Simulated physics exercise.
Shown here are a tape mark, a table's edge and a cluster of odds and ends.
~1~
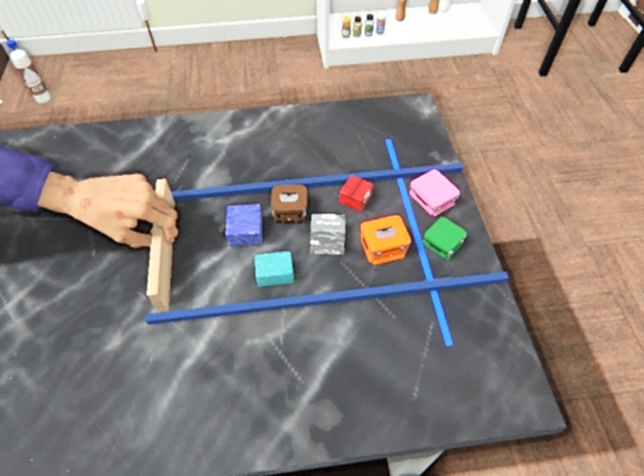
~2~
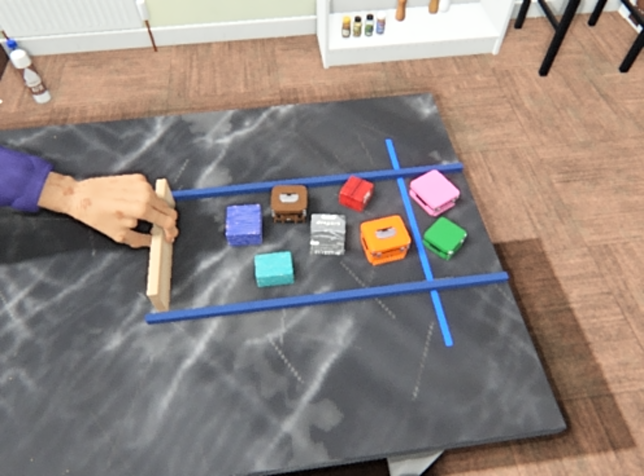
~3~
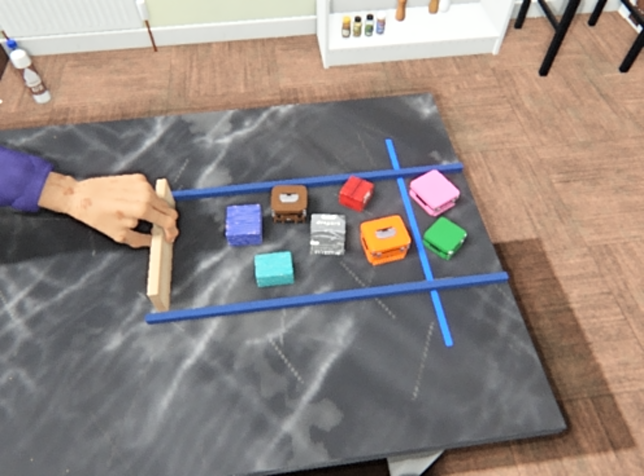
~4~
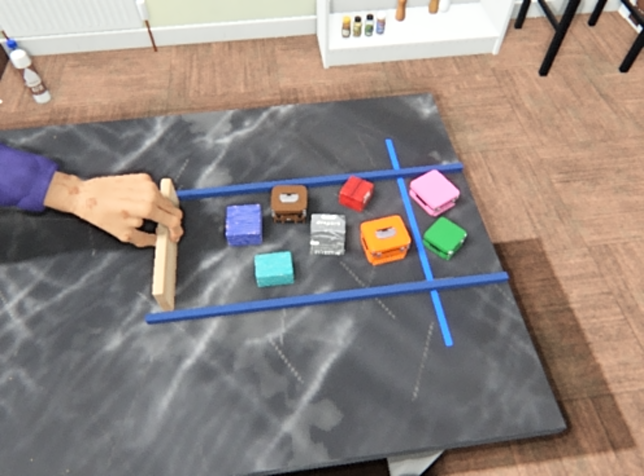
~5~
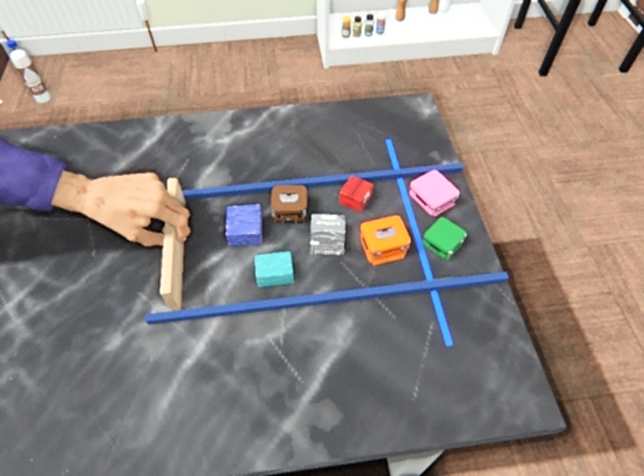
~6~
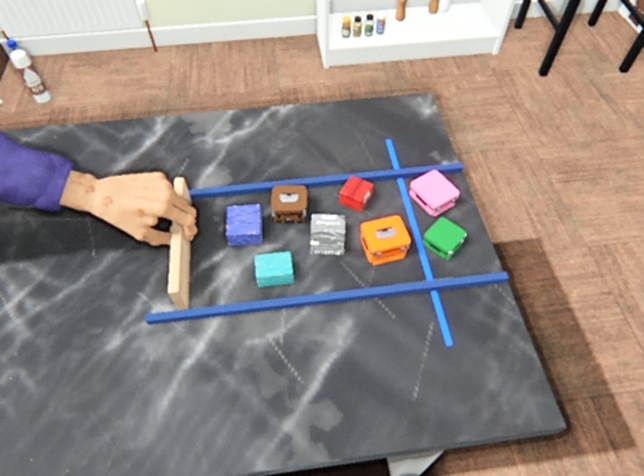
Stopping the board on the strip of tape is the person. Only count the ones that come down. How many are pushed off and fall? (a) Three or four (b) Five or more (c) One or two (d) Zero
a.
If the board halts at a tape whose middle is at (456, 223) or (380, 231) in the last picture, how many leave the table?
In order, 6 and 0.
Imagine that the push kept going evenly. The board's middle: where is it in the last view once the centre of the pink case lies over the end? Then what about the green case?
I reckon its middle sits around (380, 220) and then around (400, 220).
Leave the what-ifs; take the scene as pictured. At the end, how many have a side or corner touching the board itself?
Well, it touches 2.
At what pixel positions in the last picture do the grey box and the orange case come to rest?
The grey box settles near (459, 223); as for the orange case, near (484, 249).
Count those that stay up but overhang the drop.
The count is 1.
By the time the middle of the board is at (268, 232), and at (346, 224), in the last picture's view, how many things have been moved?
3, then 8.
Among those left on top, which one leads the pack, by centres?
I'd say the orange case.
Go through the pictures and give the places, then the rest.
Pink case (433, 194); green case (444, 239); orange case (384, 240); board (163, 243); tape (414, 227), in the first picture.
Green case (444, 239); blue block (245, 225), in the second picture.
Orange case (384, 240); red box (356, 194), in the third picture.
Pink case (433, 194); grey box (328, 234), in the fourth picture.
Green case (444, 239); board (174, 242), in the fifth picture.
Pink case (433, 194); green case (444, 239); orange case (384, 240); board (181, 241); tape (414, 227), in the sixth picture.
Soon after, none off yet; pink case at rest near (433, 194); green case at rest near (444, 239); orange case at rest near (384, 240).
At rest, the number that fall off is three or four; fallen, red box, green case and pink case.
